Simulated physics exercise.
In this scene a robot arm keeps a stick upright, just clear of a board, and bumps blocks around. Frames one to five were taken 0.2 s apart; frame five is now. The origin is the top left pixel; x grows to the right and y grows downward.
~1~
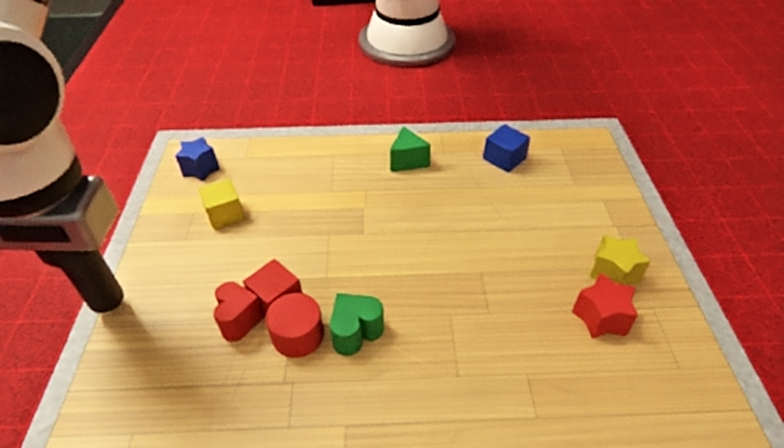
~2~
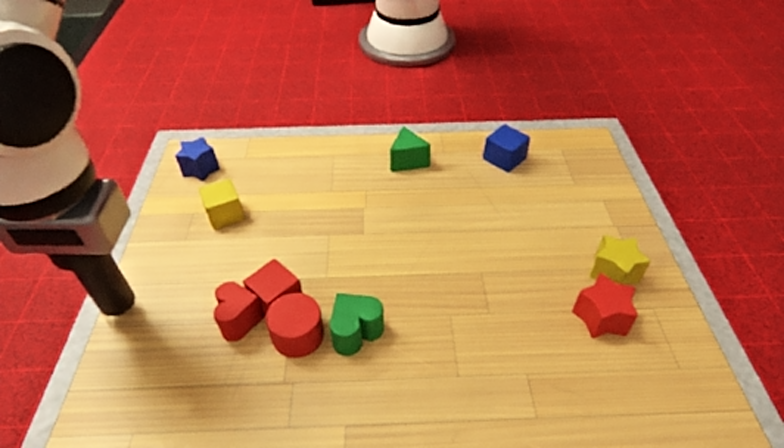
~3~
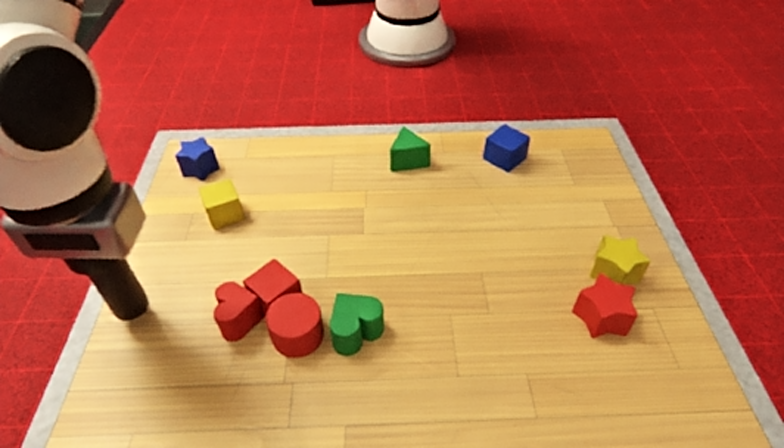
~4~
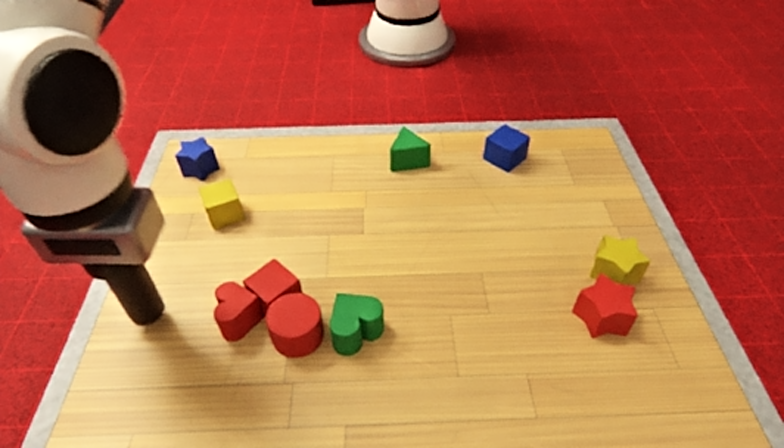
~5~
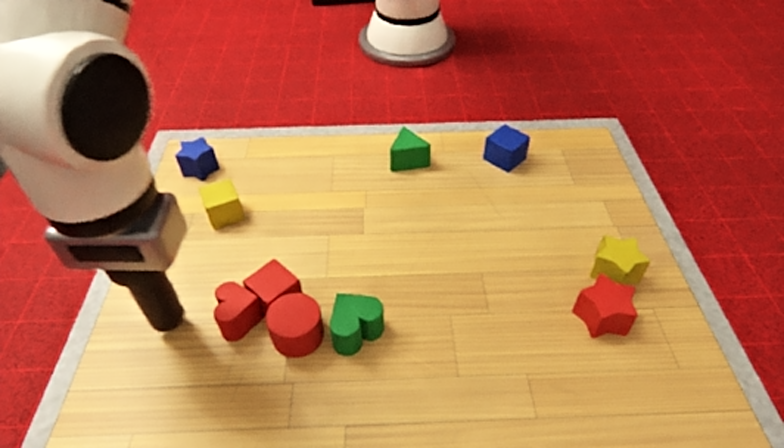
Robot arm with a dark stick moving slowly right across a wooden board toward a red heart block, all blocks staying still.
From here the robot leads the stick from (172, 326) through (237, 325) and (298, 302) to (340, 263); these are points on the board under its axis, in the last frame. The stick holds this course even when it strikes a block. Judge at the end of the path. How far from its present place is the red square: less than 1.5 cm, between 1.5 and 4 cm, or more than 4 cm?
Long: Over 4 cm.
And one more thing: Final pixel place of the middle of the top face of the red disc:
At the end it should sit near (326, 320).
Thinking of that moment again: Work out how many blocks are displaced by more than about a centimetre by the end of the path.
Put simply, three or more blocks are moved more than 1 cm.
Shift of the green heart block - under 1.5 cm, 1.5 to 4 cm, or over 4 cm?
Range: 1.5 to 4 cm.
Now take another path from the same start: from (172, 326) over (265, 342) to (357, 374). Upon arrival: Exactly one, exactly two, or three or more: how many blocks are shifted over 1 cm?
In total, three or more blocks get moved by over 1 cm.
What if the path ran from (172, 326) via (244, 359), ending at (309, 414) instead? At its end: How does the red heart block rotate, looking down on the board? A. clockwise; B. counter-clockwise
It's B.
On the path given first. One third of the way, stick (235, 316); red heart block (265, 296); red square (287, 268), turned 15° anticlockwise; red disc (300, 315).
Two thirds of the way, stick (296, 293); red heart block (326, 273); red square (325, 241), turned 50° anticlockwise; red disc (326, 320); green heart block (378, 315), turned 25° anticlockwise.
At the end, stick (339, 254); red heart block (360, 259), turned 45° clockwise; red square (345, 212), turned 75° anticlockwise; red disc (326, 320); green heart block (378, 315), turned 25° anticlockwise.
